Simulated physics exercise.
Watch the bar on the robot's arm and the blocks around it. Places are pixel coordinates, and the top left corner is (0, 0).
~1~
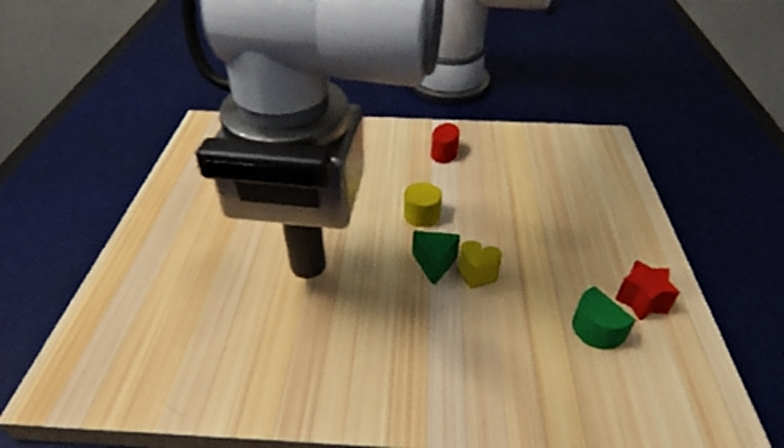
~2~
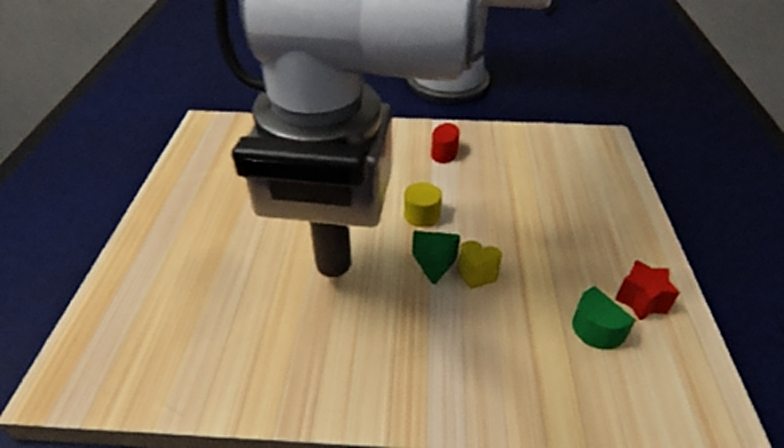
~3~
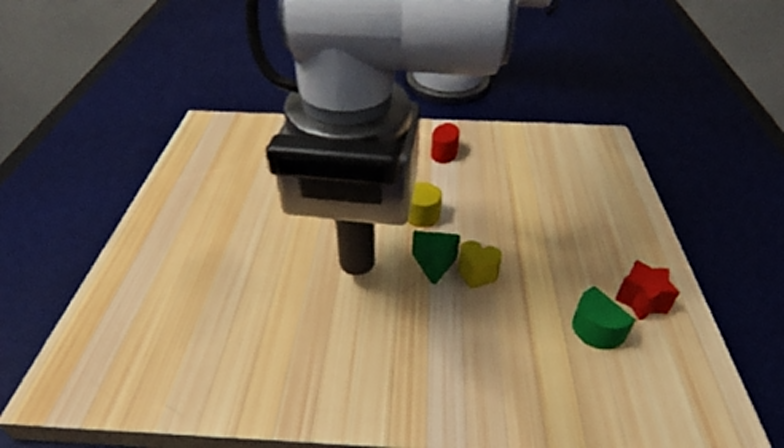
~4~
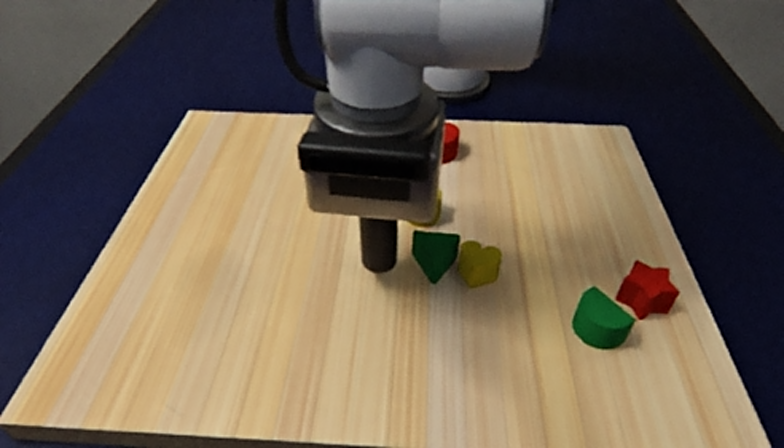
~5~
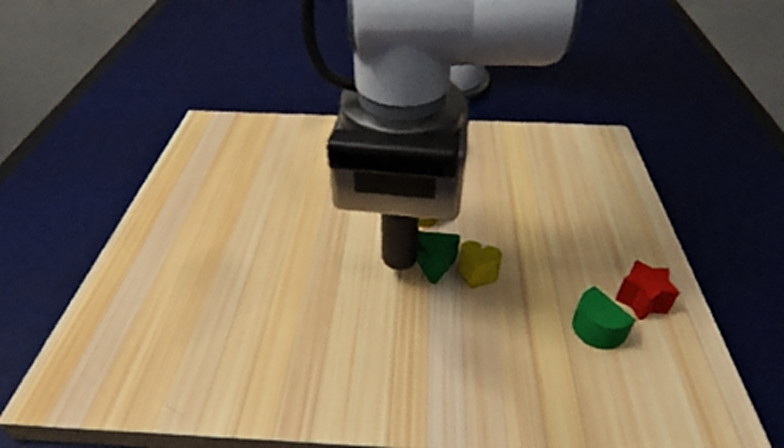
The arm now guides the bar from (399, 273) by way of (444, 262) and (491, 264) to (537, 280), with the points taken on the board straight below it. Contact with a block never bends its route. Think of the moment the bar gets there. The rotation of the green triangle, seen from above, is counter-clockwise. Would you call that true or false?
The statement is true.
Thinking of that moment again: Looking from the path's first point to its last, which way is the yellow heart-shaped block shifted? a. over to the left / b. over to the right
The answer is b.
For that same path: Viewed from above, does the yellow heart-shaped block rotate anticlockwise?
Answer: No.
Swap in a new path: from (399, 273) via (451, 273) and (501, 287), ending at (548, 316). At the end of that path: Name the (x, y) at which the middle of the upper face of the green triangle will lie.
Top centre: (485, 231).
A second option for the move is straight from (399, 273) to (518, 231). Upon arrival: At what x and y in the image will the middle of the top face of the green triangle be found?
The point I'd pick in the picture is (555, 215).
What follows on the original path. One third of the way, bar at (446, 248); green triangle at (476, 232); yellow heart-shaped block at (497, 253), turned 60° clockwise.
Two thirds of the way, bar at (494, 250); green triangle at (522, 232); yellow heart-shaped block at (531, 262), turned 105° clockwise.
At the end, bar at (541, 266); yellow cylinder unmoved; green triangle at (545, 234), turned 40° anticlockwise; yellow heart-shaped block at (566, 284), turned 155° clockwise; green D-shaped block at (608, 312).
